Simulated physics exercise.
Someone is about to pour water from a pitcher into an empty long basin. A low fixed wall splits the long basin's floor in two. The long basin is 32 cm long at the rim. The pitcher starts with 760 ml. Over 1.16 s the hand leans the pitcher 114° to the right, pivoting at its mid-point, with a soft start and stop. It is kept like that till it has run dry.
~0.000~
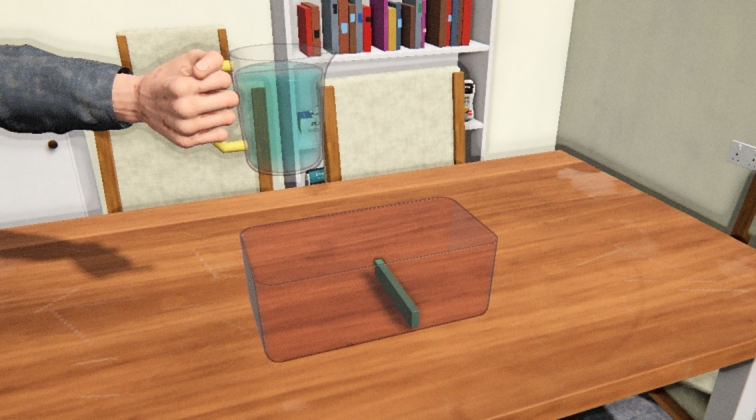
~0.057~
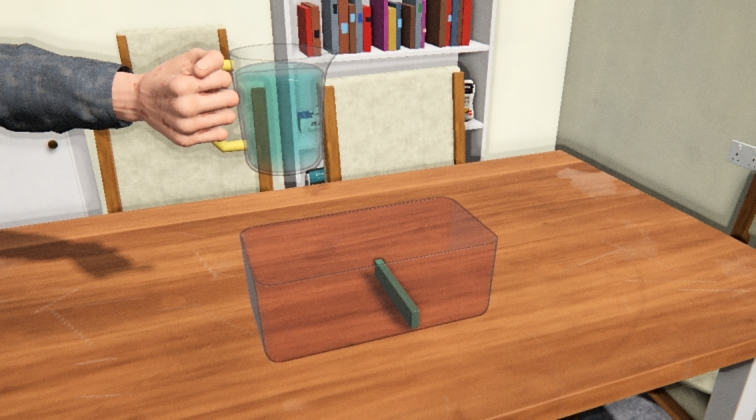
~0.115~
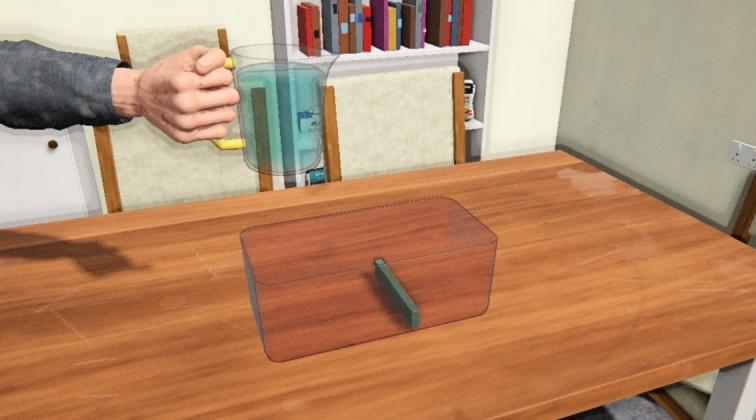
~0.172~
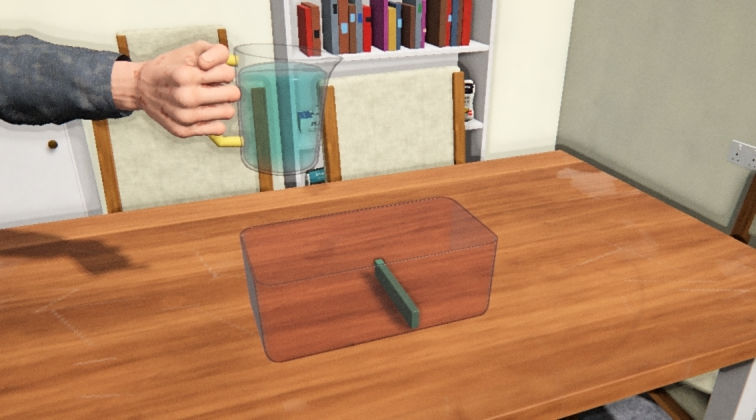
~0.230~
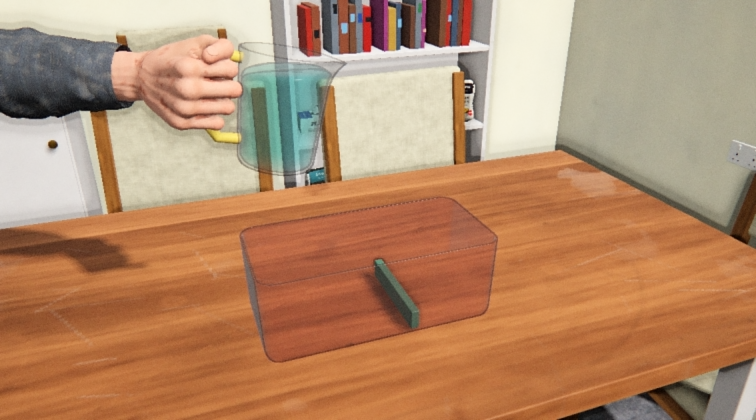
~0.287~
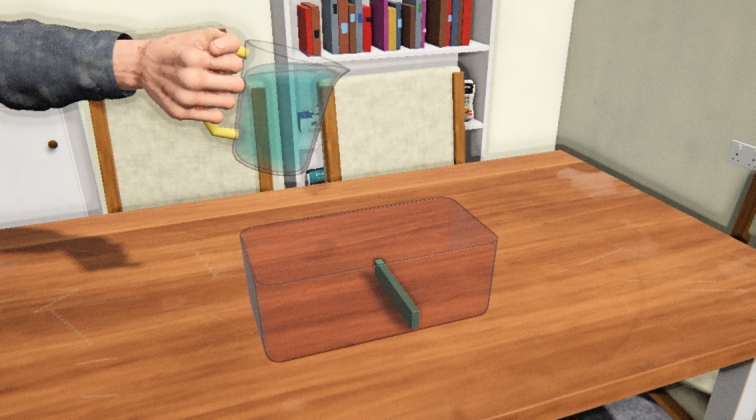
A hand held a clear pitcher of bluish water by its yellow handle above a see-through basin on a wooden table, then slowly leaned it slightly to the right while the basin stayed still.
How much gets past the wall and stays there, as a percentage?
The far part has some 56 per cent.
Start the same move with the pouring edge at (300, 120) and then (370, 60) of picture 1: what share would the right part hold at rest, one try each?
First 15, then 65 per cent.
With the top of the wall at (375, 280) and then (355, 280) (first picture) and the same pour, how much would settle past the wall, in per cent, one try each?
In turn about 85 and 90 per cent.
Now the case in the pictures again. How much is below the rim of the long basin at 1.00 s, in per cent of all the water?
Near 60 in a hundred.
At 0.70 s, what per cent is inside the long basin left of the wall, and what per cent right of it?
Some 0 per cent left and 6 right.
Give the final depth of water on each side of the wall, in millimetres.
Left about 10 mm, right about 26 mm.
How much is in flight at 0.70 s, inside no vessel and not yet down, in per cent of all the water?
Some 20 per cent.
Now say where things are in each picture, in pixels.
The first frame shows tilt 0°; pouring edge (337, 50); surface from (233, 73) to (322, 66); the long basin's rim runs from (247, 257) to (474, 218); the wall's top is at (395, 285).
The second frame shows tilt 1°; pouring edge (338, 50); surface from (234, 73) to (321, 66).
The third frame shows tilt 3°; pouring edge (340, 53); surface from (235, 71) to (323, 67).
The fourth frame shows tilt 6°; pouring edge (343, 56); surface from (237, 72) to (326, 68).
The fifth frame shows tilt 11°; pouring edge (346, 61); surface from (240, 73) to (330, 68).
The sixth frame shows tilt 16°; pouring edge (350, 68); surface from (242, 76) to (337, 69).
After 0.70 s the tilt is 75° and 74 per cent is still to pour, 0 is left of the wall and 6 right of it.
After 1.00 s the tilt is 109° and 17 per cent is still to pour, 10 is left of the wall and 50 right of it.
After 1.32 s the tilt is 114° and 0 per cent is still to pour, 33 is left of the wall and 64 right of it.
After 1.66 s the tilt is 114° and 0 per cent is still to pour, 41 is left of the wall and 57 right of it.
In the end 42 per cent lies left of the wall, 56 right of it and 2 outside.
